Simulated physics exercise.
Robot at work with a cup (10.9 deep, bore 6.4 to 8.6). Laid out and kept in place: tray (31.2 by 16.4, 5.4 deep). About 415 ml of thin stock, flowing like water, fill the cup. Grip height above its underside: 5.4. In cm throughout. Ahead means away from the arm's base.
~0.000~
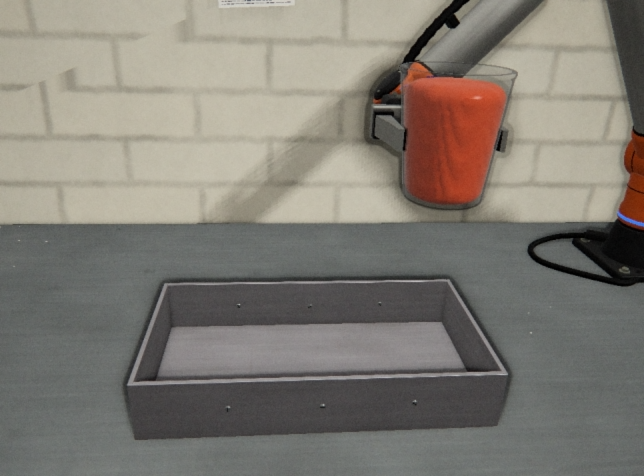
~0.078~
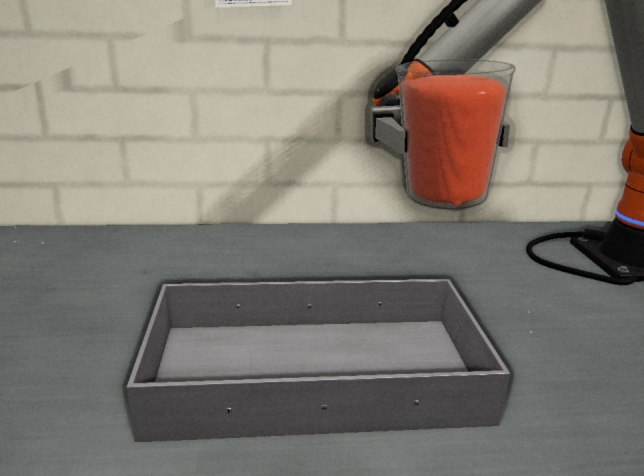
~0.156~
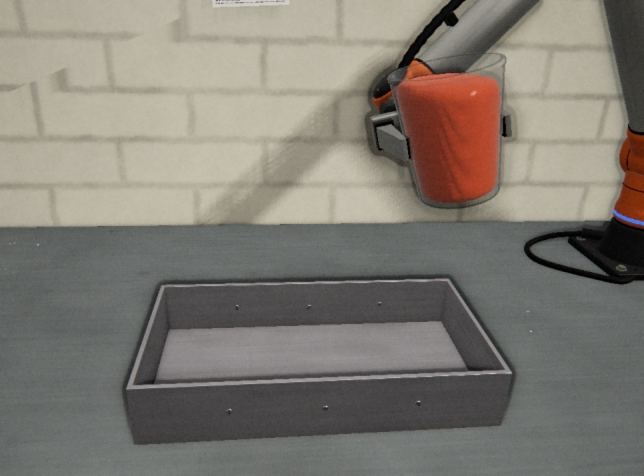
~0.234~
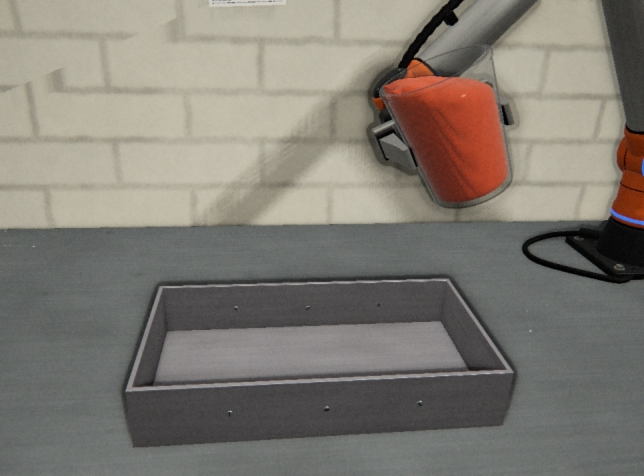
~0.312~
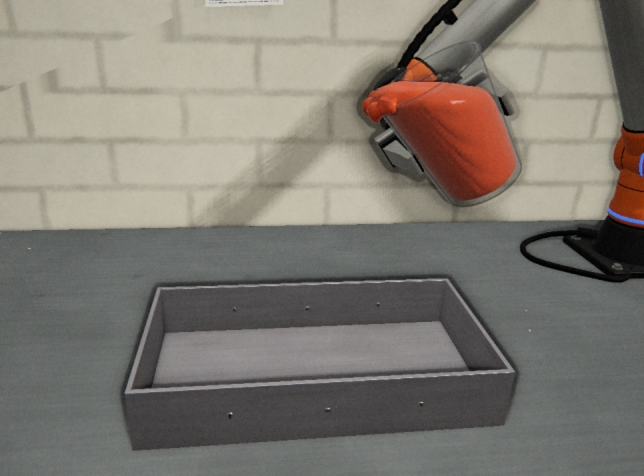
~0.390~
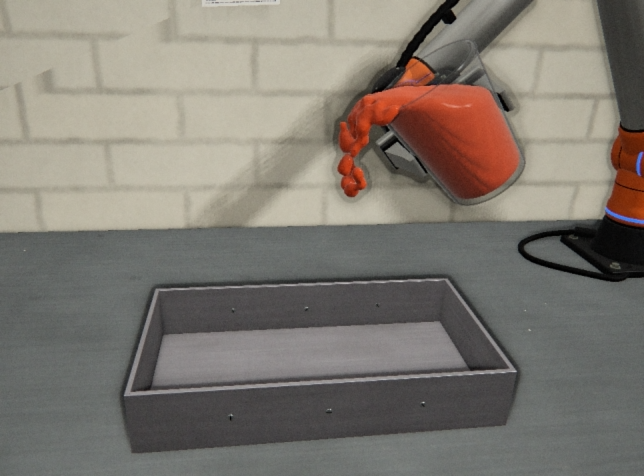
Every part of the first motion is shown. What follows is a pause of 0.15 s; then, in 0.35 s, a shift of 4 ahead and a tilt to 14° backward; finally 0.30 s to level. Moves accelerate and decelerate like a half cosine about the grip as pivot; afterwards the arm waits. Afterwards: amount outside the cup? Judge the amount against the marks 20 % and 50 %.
It is below 20 %.
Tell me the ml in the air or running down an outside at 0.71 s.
Roughly 10 ml at that moment.
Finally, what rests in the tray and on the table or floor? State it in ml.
Roughly 50, 5 ml.
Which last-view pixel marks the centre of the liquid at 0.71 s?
I'd point to around (414, 161).
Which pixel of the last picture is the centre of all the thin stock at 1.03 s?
(394, 165), about.
By 0.71 s, tilted 14° forward, liquid up to 28 above the table; 365 ml in the cup, 40 ml in the tray, 10 ml in the air or running down outside.
By 1.03 s, tilted 8° backward, liquid up to 28 above the table; 365 ml in the cup, 45 ml in the tray.
By 1.39 s, level, liquid up to 28 above the table; 365 ml in the cup, 45 ml in the tray, 5 ml on the table or floor.
By 2.19 s, level, liquid up to 28 above the table; 365 ml in the cup, 45 ml in the tray, 5 ml on the table or floor.
Final state, 365 ml in the cup, 45 ml in the tray, 5 ml on the table or floor. That is 12 % outside the cup.
